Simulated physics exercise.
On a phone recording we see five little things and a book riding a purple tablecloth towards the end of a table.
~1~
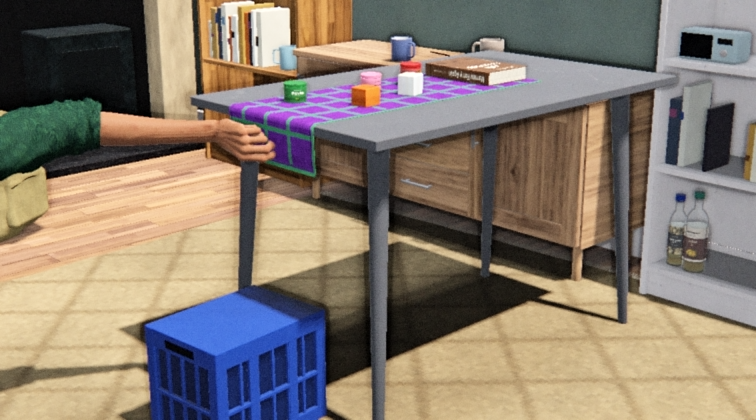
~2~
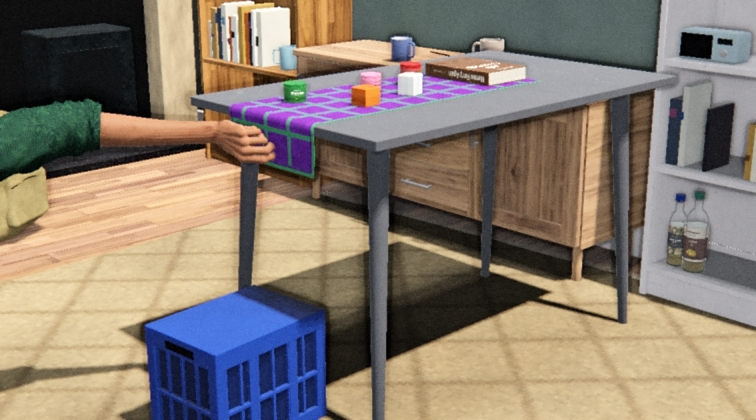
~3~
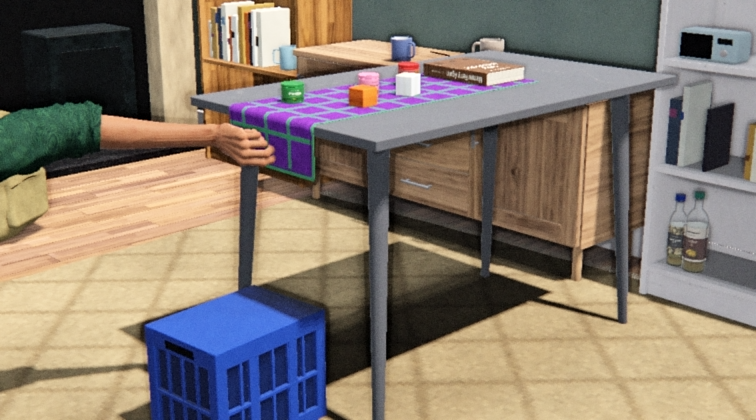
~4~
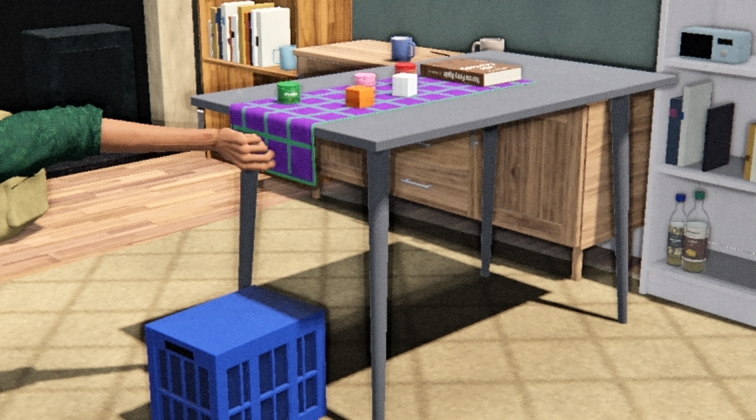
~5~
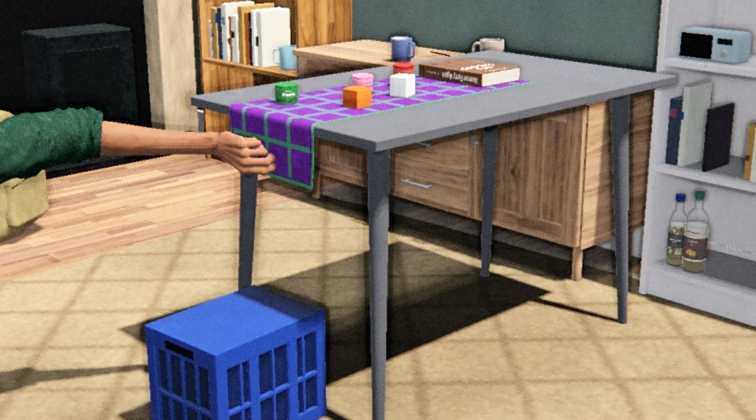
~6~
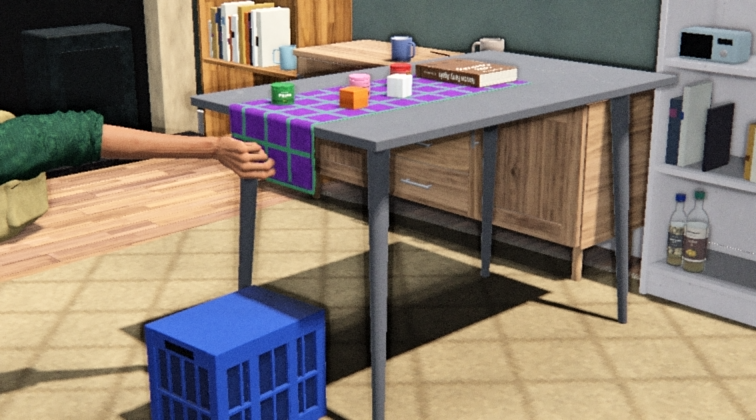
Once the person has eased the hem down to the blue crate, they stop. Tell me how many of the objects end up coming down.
Objects that come down: Three.
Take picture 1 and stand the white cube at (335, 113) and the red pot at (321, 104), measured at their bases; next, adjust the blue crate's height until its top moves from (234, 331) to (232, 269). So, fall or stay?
White cube: Off. Red pot: Off.
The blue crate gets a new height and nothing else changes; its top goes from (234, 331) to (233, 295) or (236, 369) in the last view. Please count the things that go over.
Respectively 2 and 4.
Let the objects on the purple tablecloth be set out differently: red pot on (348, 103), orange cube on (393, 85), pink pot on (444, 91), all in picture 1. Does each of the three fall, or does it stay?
Red pot - leaves the top. Orange cube - stays aboard. Pink pot - stays aboard.
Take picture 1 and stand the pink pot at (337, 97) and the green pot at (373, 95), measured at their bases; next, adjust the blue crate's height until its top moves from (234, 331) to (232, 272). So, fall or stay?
Outcome for the pink pot: It stays. Outcome for the green pot: It stays.
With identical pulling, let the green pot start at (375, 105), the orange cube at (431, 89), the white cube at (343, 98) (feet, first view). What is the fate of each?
So, the green pot ends up down, the orange cube makes it through, the white cube ends up down.
Soon after, hem near (272, 229); green pot gone.
After that, hem near (272, 292); green pot and orange cube gone.
In the end, hem on the crate; green pot, orange cube and pink pot gone. It carries off three.
